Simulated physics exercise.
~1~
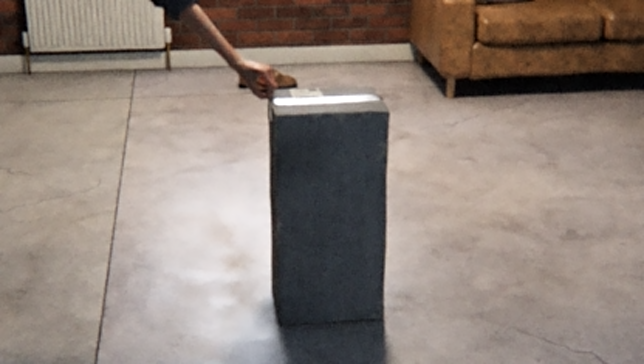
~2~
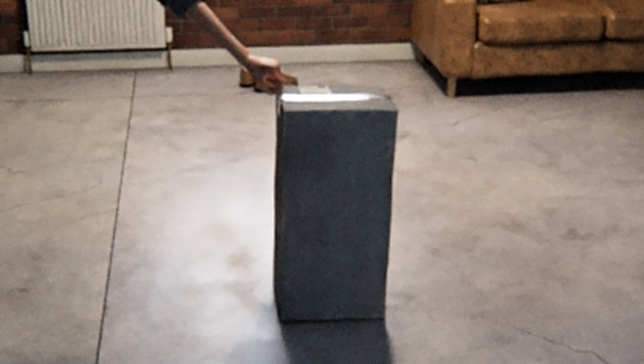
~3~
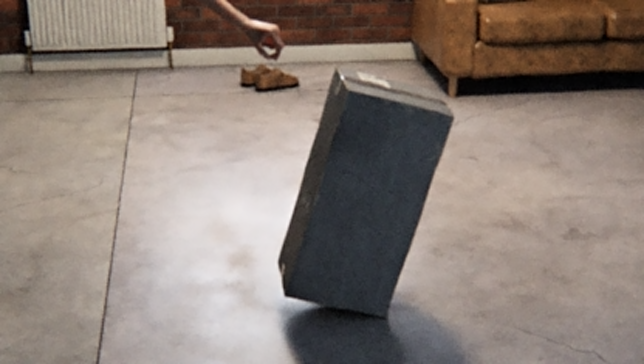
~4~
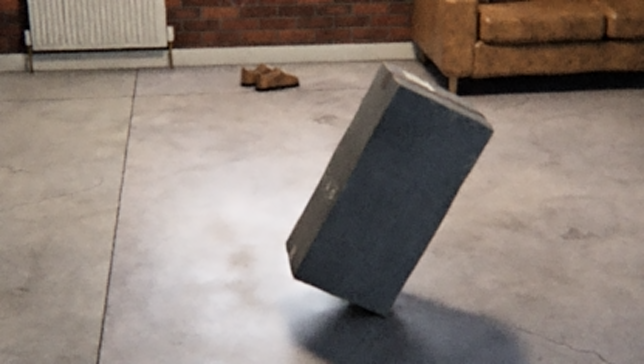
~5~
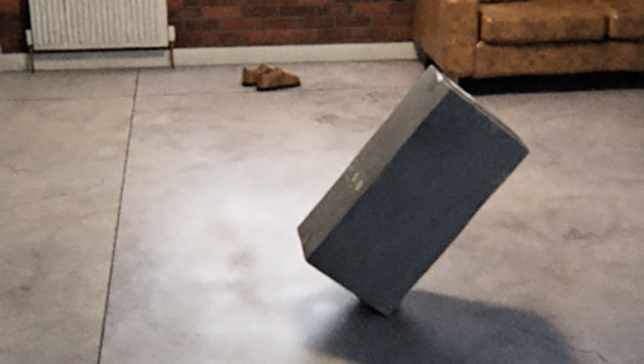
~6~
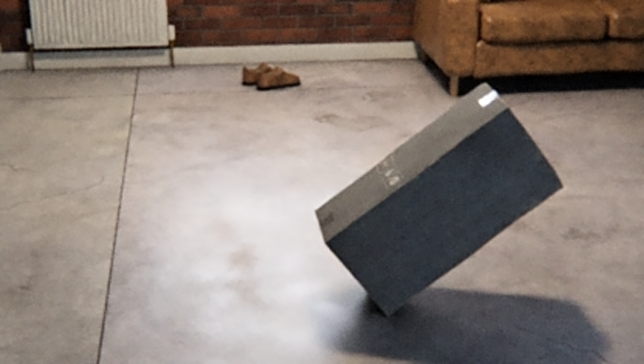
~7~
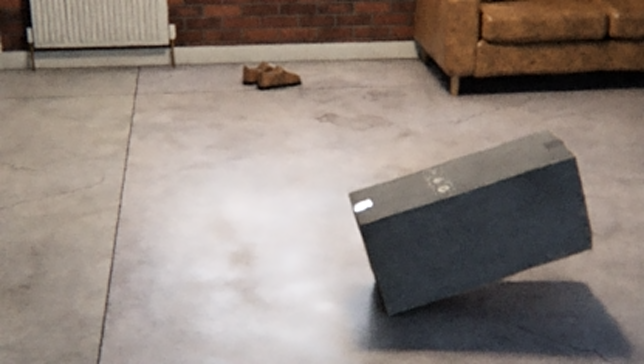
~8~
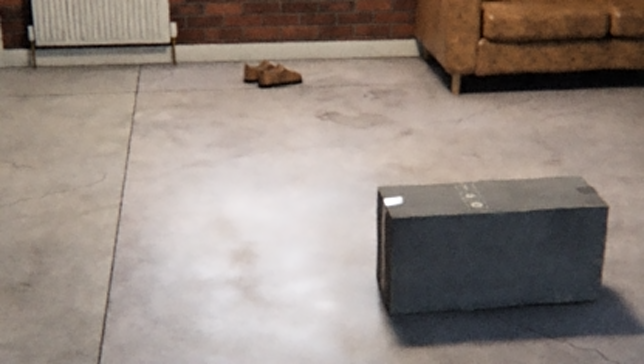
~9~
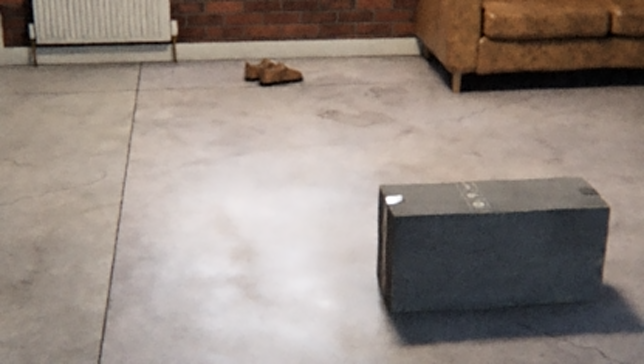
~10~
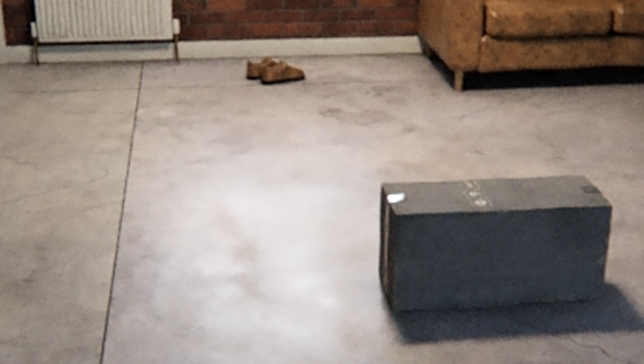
Tall grey box tipping to the right after a hand pushes its top, then falling onto its side on the floor and lying still.
